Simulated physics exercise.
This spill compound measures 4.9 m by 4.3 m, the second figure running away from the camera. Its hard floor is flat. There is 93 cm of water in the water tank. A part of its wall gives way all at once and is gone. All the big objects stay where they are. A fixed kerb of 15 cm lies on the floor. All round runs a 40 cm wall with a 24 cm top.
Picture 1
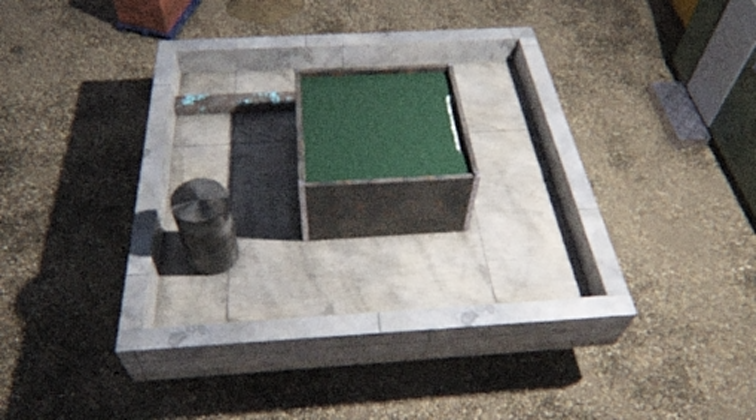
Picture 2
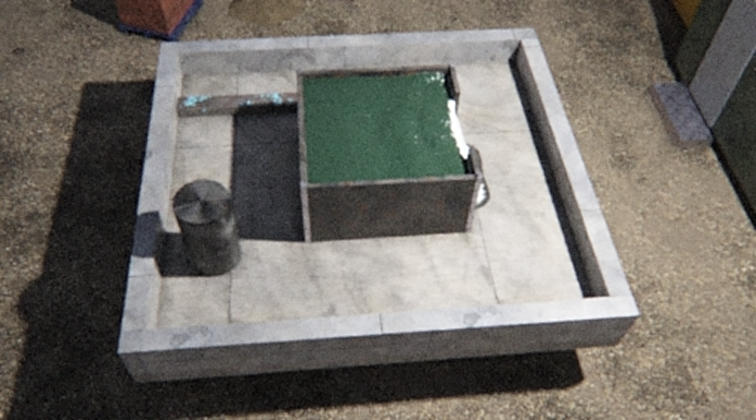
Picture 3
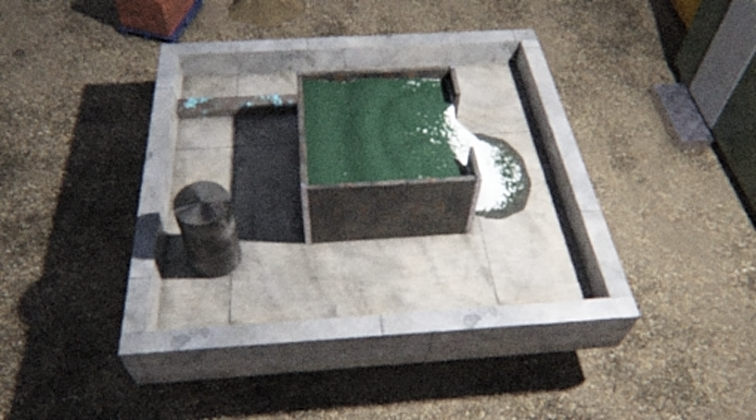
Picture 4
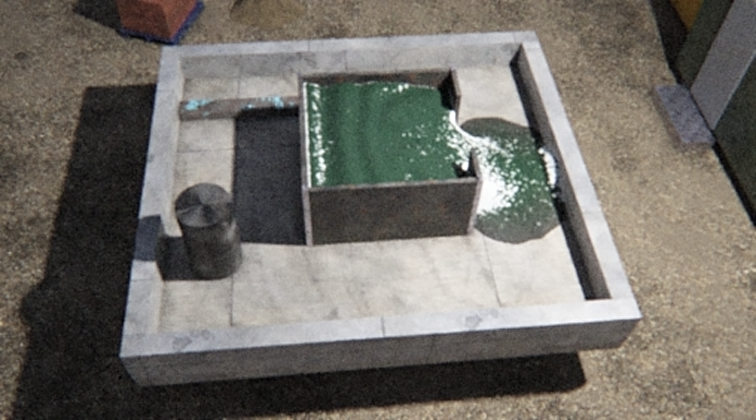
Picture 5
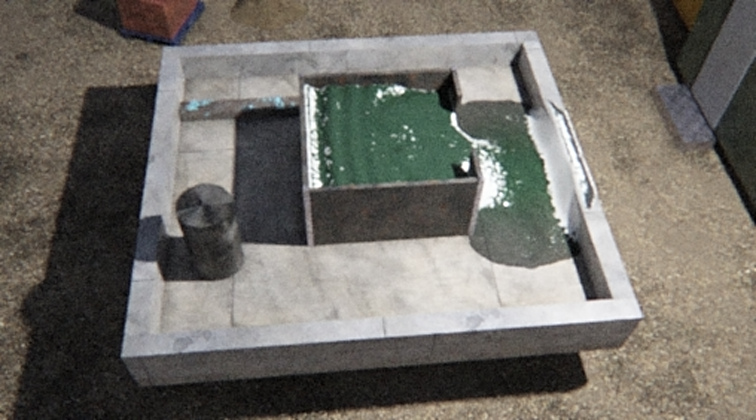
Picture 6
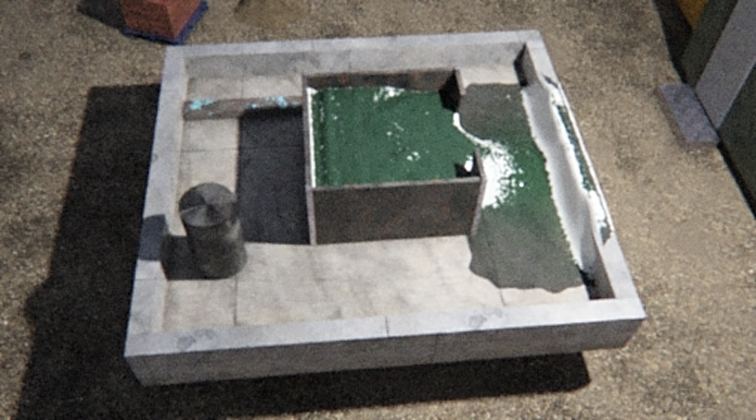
The clip opens on still, dark green water filling a square tank inside a low-walled pale compound, a dark cylinder standing at left. Part of the tank's right wall gives way and water pours out, foaming white, then spreads across the floor to the right-hand wall, surging up and along it.
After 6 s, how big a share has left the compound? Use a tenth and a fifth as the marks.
Of the water, under a tenth goes over.
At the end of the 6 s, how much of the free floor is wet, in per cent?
Near 100 per cent is wet.
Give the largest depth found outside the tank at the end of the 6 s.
Roughly 28 cm.
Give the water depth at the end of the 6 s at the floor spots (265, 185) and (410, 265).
Roughly 18 and 8 cm, in turn.
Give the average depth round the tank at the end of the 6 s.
Roughly 13 cm.
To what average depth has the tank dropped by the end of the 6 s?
Some 19 cm.
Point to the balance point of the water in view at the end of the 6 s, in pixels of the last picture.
Near (355, 177).
A moment later water covers 25 % of the floor and is deepest (74 cm) near (552, 162); 1 % is over the wall.
Soon after water covers 30 % of the floor and is deepest (72 cm) near (556, 172); 3 % is over the wall.
Next water covers 65 % of the floor and is deepest (42 cm) near (604, 317); 6 % is over the wall.
Later on water covers 80 % of the floor and is deepest (33 cm) near (188, 96); 7 % is over the wall.
At the end water covers 85 % of the floor and is deepest (28 cm) near (187, 105); 7 % is over the wall.
